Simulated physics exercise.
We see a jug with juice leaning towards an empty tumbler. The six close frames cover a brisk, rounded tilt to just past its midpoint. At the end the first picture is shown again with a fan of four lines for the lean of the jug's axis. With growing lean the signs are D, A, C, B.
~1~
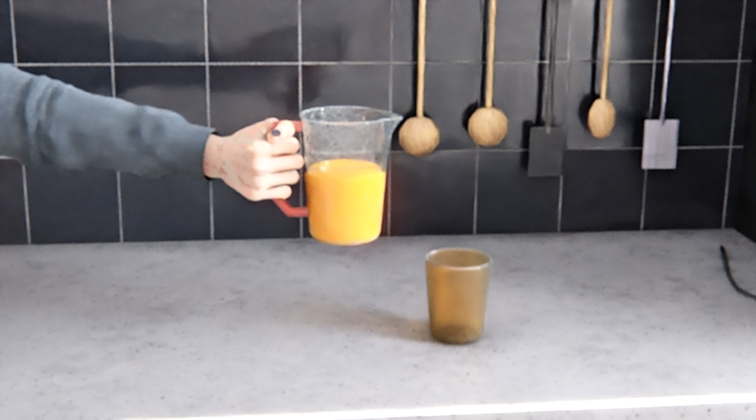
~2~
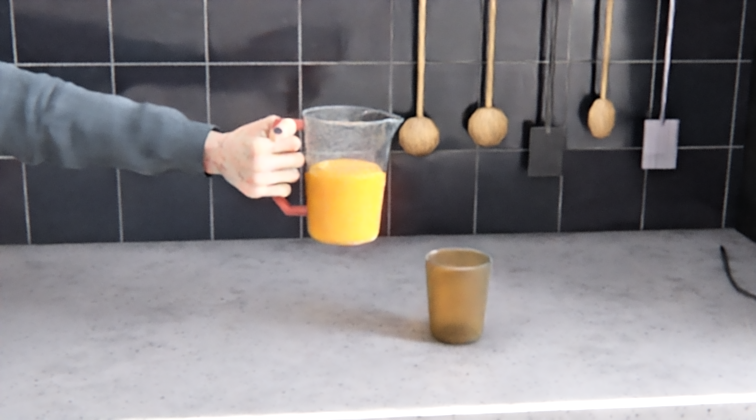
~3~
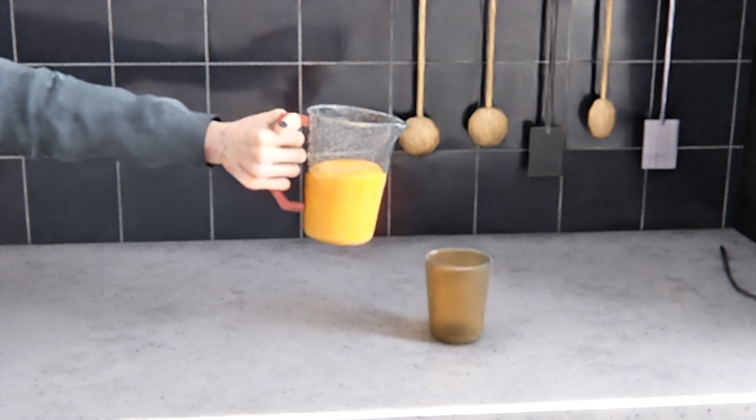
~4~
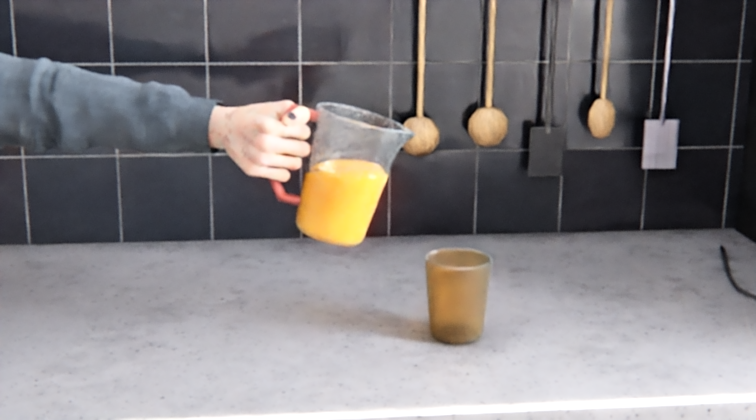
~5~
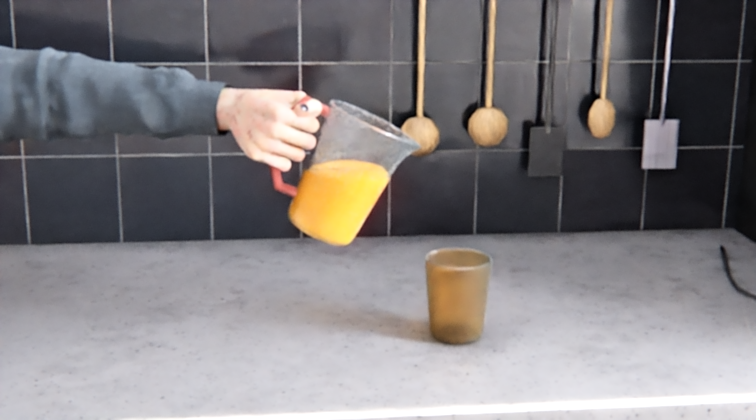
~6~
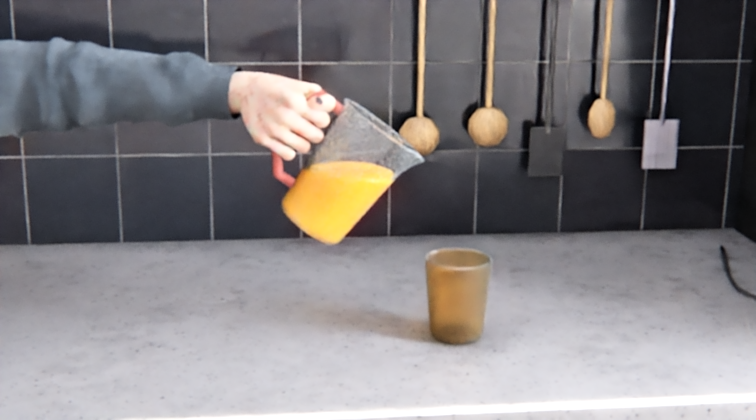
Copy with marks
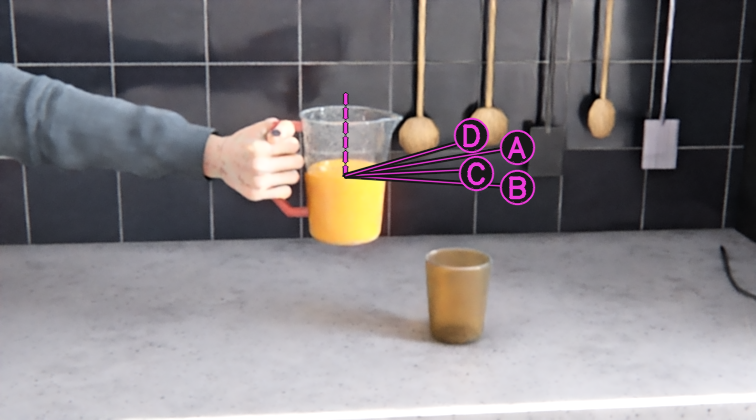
A hand in a dark blue-grey sleeve reaches in from the left, holding a clear jug of orange juice by its red handle above a grey countertop, seen from the front. An empty amber-brown tumbler stands to the right, with wooden spoons and spatulas hanging against black tiles behind. The hand first holds the jug upright, then rises slightly and tilts it steadily rightward, the juice staying inside, while the camera remains still.
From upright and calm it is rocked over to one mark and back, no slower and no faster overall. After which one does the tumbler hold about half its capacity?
The answer is tilt D.
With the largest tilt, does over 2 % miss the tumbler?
Yes, it does.
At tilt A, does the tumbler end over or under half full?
Over.
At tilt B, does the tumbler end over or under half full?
Over half.
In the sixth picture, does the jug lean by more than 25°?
Yes.
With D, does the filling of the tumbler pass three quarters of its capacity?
No, it does not.
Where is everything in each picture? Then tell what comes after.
In the first picture, upright, lip at (400, 117); rim of the tumbler round (459, 258); nothing has left yet.
In the second picture, upright, lip at (402, 119); nothing has left yet.
In the third picture, tipped about 7°, lip at (407, 124); nothing has left yet.
In the fourth picture, tipped about 15°, lip at (414, 133); nothing has left yet.
In the fifth picture, tipped about 26°, lip at (420, 146); nothing has left yet.
In the sixth picture, tipped about 36°, lip at (423, 160); nothing has left yet.
In magenta, A at (500, 149); B at (500, 185); C at (459, 170); D at (455, 143).
If A is chosen, the tumbler ends with about 70 % of what it can hold; 4 % of the juice is spilt.
If B is chosen, the tumbler ends with about 83 % of what it can hold; 20 % of the juice is spilt.
If C is chosen, the tumbler ends with about 83 % of what it can hold; 8 % of the juice is spilt.
If D is chosen, the tumbler ends with about 52 % of what it can hold.
